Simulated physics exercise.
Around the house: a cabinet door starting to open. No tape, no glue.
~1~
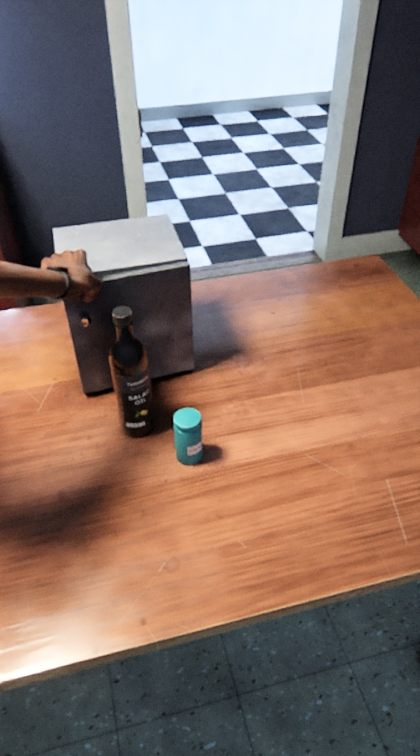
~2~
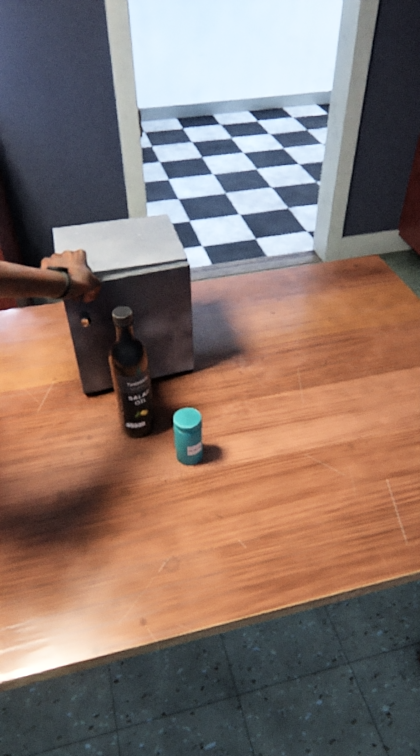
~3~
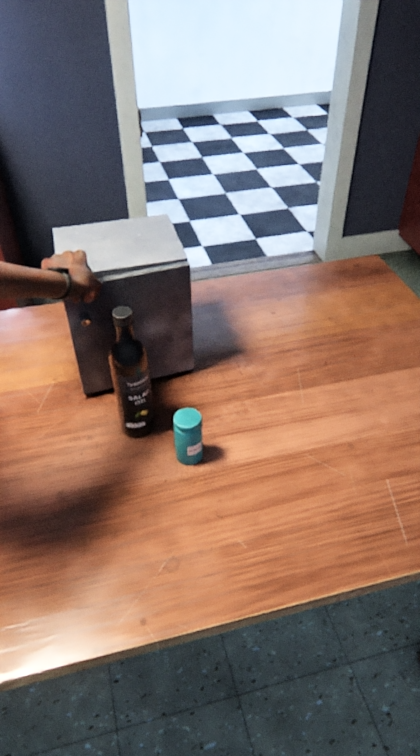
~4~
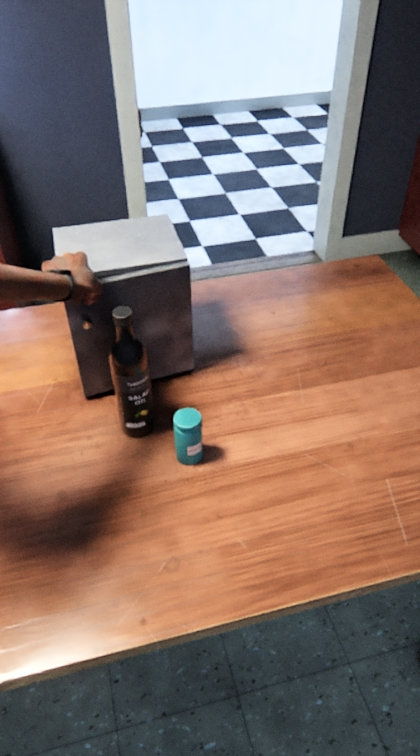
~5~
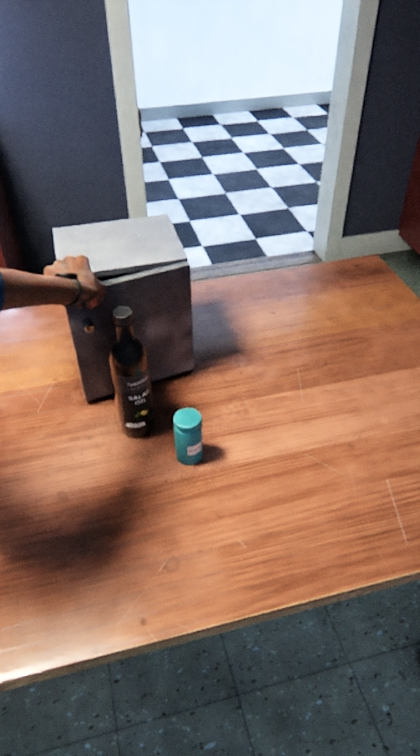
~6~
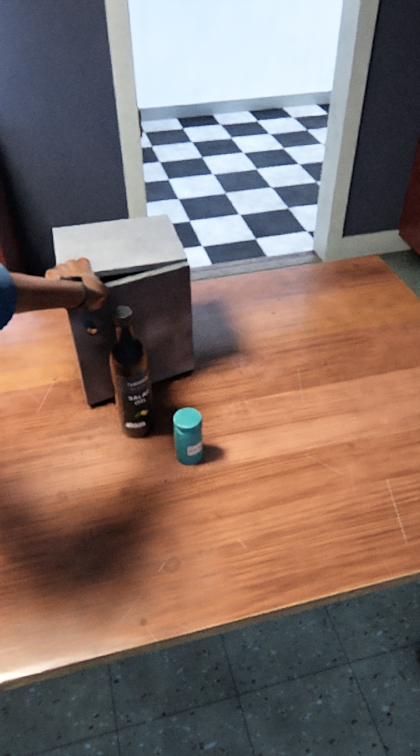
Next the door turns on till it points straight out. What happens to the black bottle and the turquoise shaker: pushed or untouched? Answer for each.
Outcome: The black bottle gets knocked, the turquoise shaker gets knocked.
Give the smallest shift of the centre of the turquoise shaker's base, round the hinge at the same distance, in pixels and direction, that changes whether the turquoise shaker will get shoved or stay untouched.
A shift of 72 pixels, going right.
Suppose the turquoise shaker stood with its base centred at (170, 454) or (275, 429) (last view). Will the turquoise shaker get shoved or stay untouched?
One after another: It gets knocked; remains where it is.
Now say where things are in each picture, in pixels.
In the first picture, door 4° open; black bottle (131, 374); turquoise shaker (189, 437); door (134, 334).
In the second picture, door 4° open; turquoise shaker (189, 437); door (134, 334).
In the third picture, door 5° open; black bottle (131, 374); door (135, 334).
In the fourth picture, door 6° open; turquoise shaker (189, 437); door (135, 335).
In the fifth picture, door 10° open; black bottle (131, 374); door (136, 337).
In the sixth picture, door 13° open; black bottle (131, 374); turquoise shaker (189, 437); door (137, 339).
Then, 1.32 s on from there, door 60° open; black bottle displaced about its own width near (179, 394); turquoise shaker displaced about its own width near (204, 444).
In the end, the black bottle gets shoved, near (241, 393); the turquoise shaker gets shoved, near (225, 454).
